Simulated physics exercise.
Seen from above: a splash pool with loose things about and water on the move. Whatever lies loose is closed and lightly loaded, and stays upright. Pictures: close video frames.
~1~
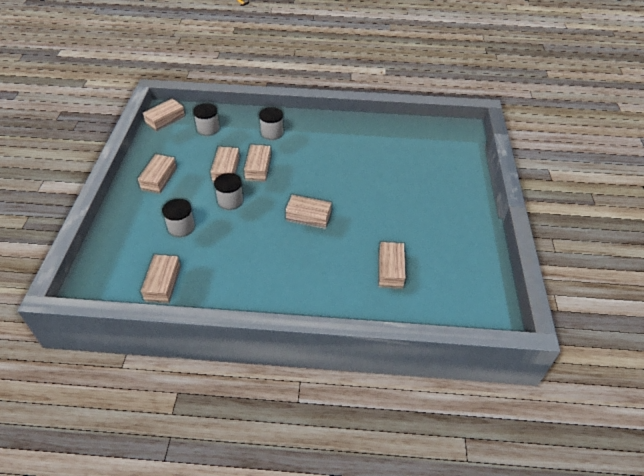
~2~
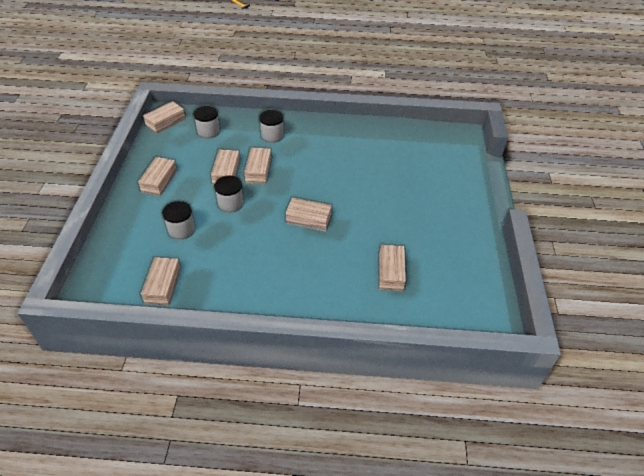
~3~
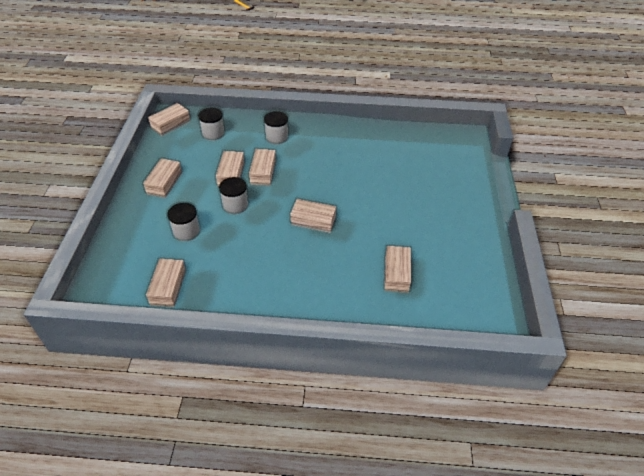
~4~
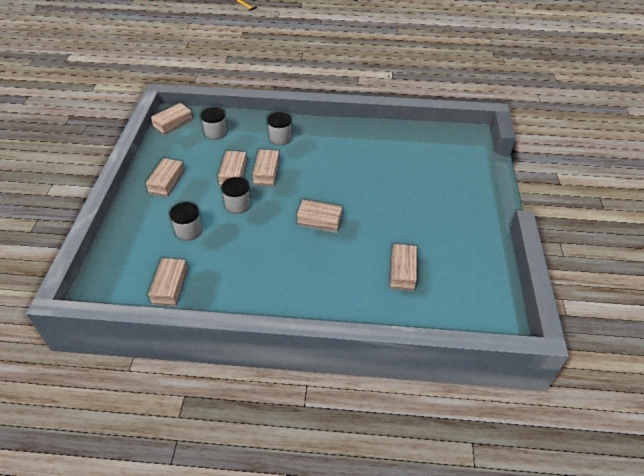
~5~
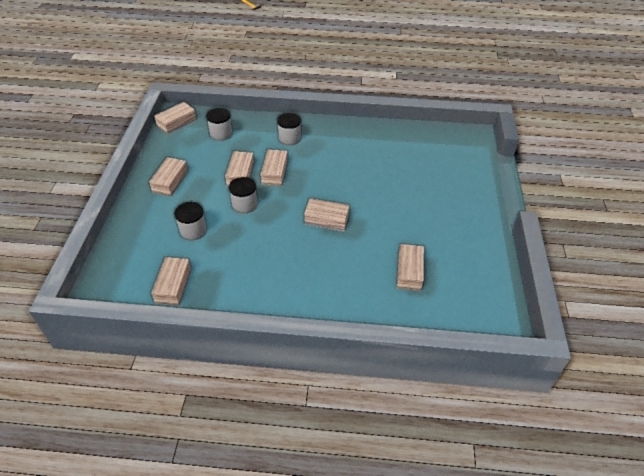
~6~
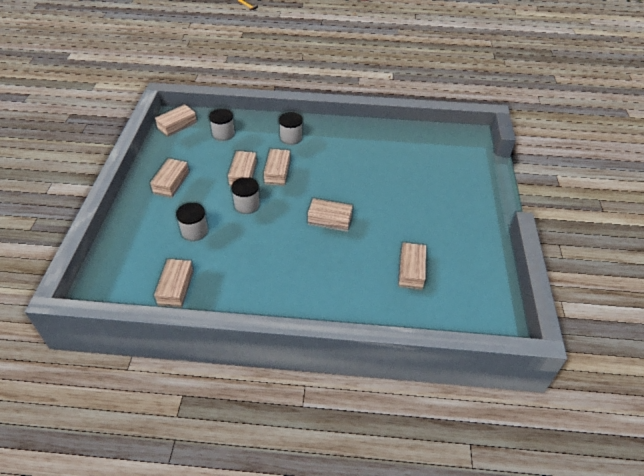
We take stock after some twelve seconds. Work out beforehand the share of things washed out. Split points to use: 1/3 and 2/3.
Below 1/3.
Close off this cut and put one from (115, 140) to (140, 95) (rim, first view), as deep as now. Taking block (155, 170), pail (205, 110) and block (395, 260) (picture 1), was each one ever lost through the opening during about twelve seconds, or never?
One after the other: Washed out, washed out, inside.
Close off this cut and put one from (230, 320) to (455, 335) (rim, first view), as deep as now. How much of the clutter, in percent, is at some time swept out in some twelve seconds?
It should be close to 20 per cent.
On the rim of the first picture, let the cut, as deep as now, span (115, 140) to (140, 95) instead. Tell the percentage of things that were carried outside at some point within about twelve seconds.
It works out at 50 percent.
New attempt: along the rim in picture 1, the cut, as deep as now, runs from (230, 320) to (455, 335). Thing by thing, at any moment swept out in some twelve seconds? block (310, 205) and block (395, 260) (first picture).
As listed: Escaped, escaped.
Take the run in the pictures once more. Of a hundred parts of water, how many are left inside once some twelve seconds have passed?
Some 74 per cent.
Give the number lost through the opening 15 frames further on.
I make it 0.
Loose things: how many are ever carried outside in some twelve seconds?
The total here is 0.
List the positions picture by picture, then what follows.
In the first frame, a block at (393, 260), afloat; a block at (309, 206), afloat; 0 of 11 have shifted.
In the second frame, a block at (393, 262), afloat; a block at (309, 209) floats; 0 of 11 have shifted.
In the third frame, a block at (399, 264) floats; a block at (314, 210), afloat; 0 of 11 have shifted.
In the fourth frame, a block at (404, 262) floats, close to its start; a block at (320, 210), afloat, close to its start; 0 of 11 have shifted.
In the fifth frame, a block at (412, 262), afloat, close to its start; a block at (327, 209) floats, close to its start; 3 of 11 have shifted.
In the sixth frame, a block at (414, 261) floats, close to its start; a block at (330, 209) floats, close to its start; 7 of 11 have shifted.
A moment on, 0 of 11 are out; 11 afloat.
Next, 0 of 11 are out; 11 afloat.
Later, 0 of 11 are out; 11 afloat.
In the end, 0 of 11 are out; 11 afloat.
